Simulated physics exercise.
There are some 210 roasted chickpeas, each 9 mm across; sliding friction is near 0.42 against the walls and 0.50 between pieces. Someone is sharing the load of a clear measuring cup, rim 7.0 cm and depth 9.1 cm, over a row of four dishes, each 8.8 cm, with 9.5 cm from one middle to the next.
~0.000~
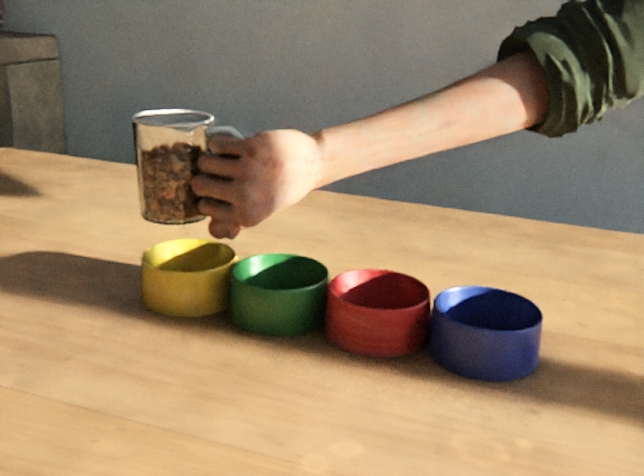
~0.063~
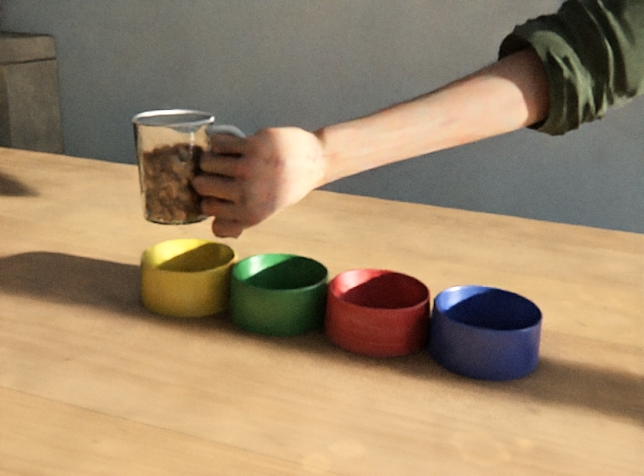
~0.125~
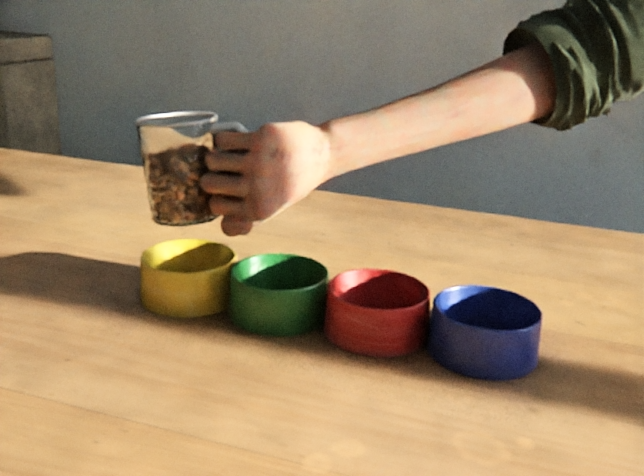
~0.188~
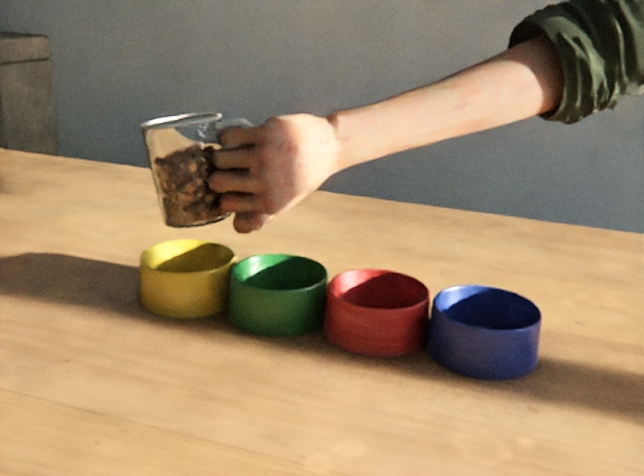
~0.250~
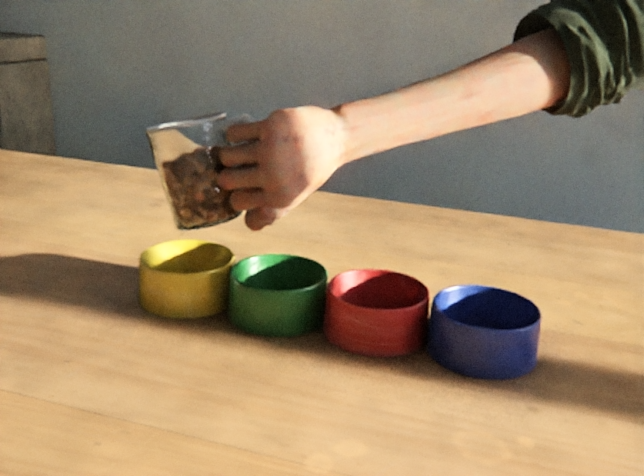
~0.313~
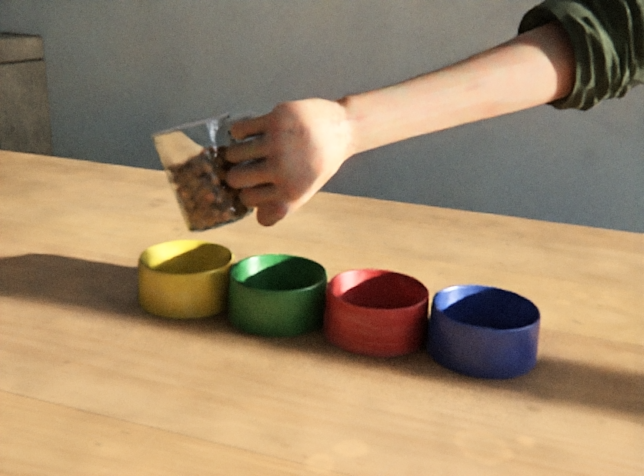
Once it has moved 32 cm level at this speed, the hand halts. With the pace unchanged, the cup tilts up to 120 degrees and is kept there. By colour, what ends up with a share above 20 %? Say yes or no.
Red: Yes, blue: No, green: No, yellow: No, counter: No.
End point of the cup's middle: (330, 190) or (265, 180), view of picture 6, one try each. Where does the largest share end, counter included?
First try: Green; second try: Yellow.
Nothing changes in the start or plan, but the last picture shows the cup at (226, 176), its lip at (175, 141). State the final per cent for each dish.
Dish by dish: Red 60 percent, blue 30 percent, green 0 percent, yellow 0 percent.
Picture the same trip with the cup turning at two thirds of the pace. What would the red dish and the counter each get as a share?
In that case the red dish gets 10 while the counter gets 20.
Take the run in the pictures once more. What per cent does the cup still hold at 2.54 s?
Roughly 0 %.
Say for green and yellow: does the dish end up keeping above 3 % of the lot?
Note - green affirmative, yellow negative.
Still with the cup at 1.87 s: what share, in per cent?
About 15 percent of the load.
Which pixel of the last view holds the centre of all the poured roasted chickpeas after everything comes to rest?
Est. centre at rest: (367, 313) px.
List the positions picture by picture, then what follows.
The first picture shows cup at (174, 167), tilt 0 degrees, lip at (139, 114), moved 0.0 cm; middle of the pieces at (175, 182); yellow dish at (190, 255); green dish at (281, 271); red dish at (380, 289); blue dish at (488, 308).
The second picture shows cup at (176, 167), tilt 1 degrees, lip at (140, 116), moved 0.2 cm; middle of the pieces at (177, 182).
The third picture shows cup at (182, 169), tilt 5 degrees, lip at (143, 119), moved 0.9 cm; middle of the pieces at (184, 183).
The fourth picture shows cup at (190, 170), tilt 10 degrees, lip at (148, 124), moved 1.8 cm; middle of the pieces at (193, 185).
The fifth picture shows cup at (198, 172), tilt 15 degrees, lip at (153, 128), moved 2.7 cm; middle of the pieces at (202, 186).
The sixth picture shows cup at (206, 173), tilt 19 degrees, lip at (158, 134), moved 3.6 cm; middle of the pieces at (211, 187); yellow dish at (187, 257); green dish at (279, 272); red dish at (378, 289); blue dish at (486, 307). The cup turns about 75 degrees a second and travels 14 cm a second.
Then, at 1.25 s, tilt 91 degrees; cup holds 100 %.
After 1.87 s, tilt 120 degrees; cup holds 15 %, red 70 %, green 15 %.
After 2.54 s, tilt 120 degrees; cup holds 0 %, red 85 %, green 15 %.
At rest (2.8 s), red 85 %, blue 0 %, green 15 %, yellow 0 %, counter 5 %.
